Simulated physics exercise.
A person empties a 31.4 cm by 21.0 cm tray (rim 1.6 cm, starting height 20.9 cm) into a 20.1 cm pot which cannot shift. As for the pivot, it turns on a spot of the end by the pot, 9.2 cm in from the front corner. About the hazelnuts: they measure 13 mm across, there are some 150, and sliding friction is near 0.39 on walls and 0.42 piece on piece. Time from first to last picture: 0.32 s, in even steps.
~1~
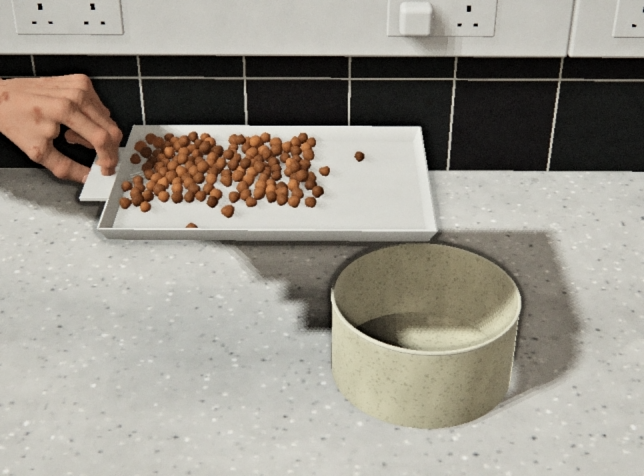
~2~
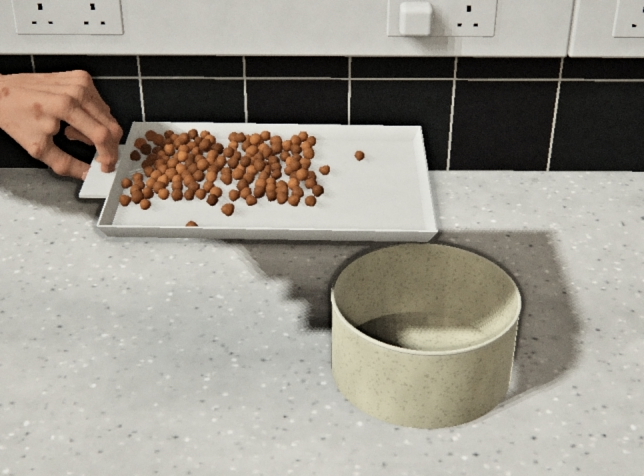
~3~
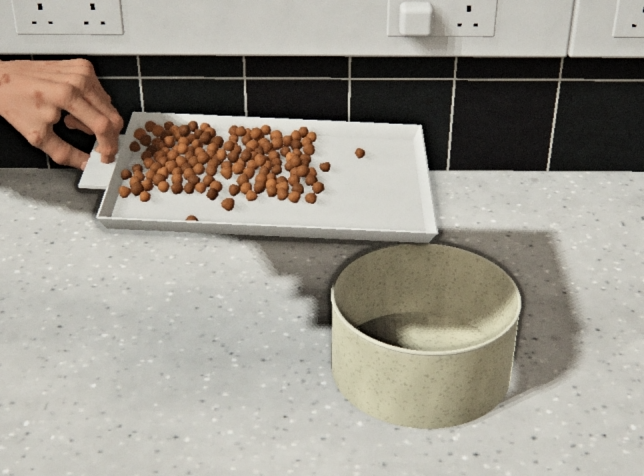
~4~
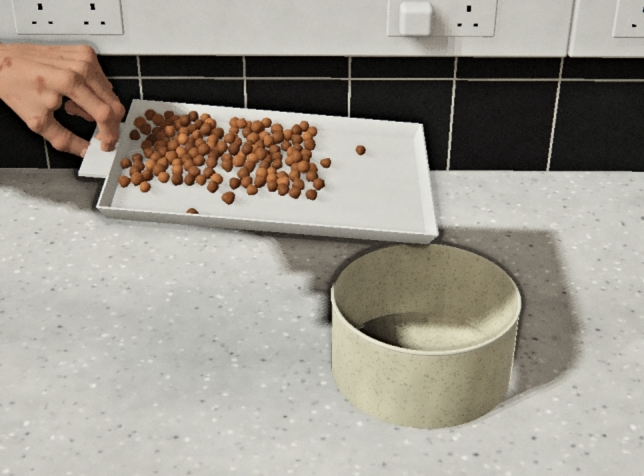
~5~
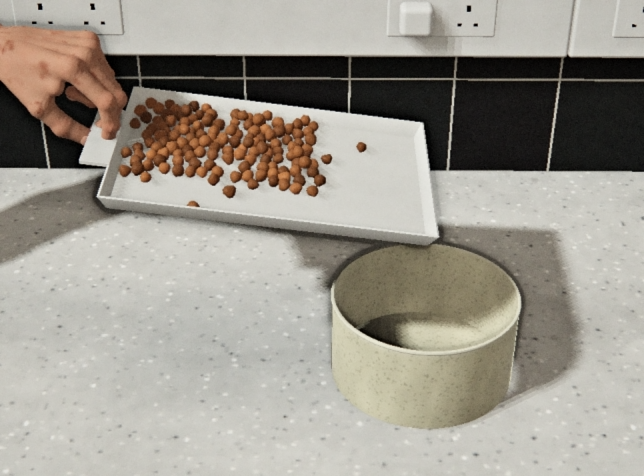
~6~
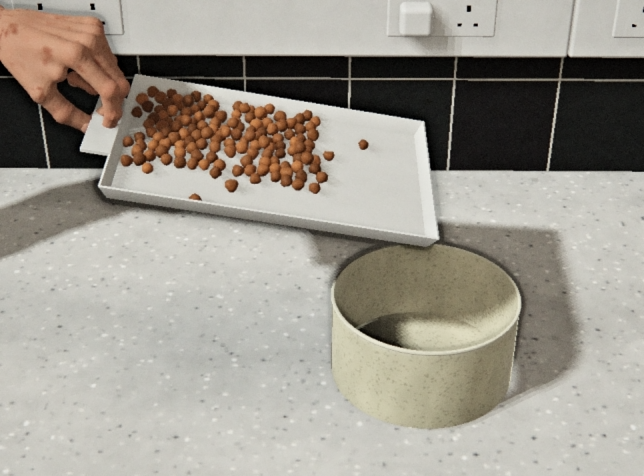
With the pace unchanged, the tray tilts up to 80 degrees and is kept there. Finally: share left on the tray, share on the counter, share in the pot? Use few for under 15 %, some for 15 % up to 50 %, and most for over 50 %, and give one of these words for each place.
Tray: Few, counter: Few, pot: Most.
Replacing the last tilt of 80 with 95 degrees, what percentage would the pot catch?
In that case some 95 per cent.
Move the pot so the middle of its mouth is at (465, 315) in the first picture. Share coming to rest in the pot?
About 100 per cent.
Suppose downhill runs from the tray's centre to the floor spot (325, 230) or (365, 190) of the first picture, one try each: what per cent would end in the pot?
Near 70 and 75 per cent, in that order.
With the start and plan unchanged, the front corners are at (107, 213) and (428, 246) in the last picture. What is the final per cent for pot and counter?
Split: Pot = 60, counter = 40.
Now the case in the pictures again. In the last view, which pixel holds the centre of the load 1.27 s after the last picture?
I reckon close to (430, 233).
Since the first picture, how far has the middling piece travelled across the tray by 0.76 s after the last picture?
By then it sits near 23 cm from where it began.
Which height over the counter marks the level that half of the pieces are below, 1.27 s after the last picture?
About 20 cm.
Then, 0.76 s after the last picture, tilt 43 degrees; the tray holds 70 %, the pot 15 %.
Then, 1.27 s after the last picture, tilt 65 degrees; the tray holds 50 %, the pot 40 %.
Then, 1.84 s after the last picture, tilt 80 degrees; the tray holds 0 %, the pot 95 %.
In the end, tray 0 %, counter 5 %, pot 95 %.
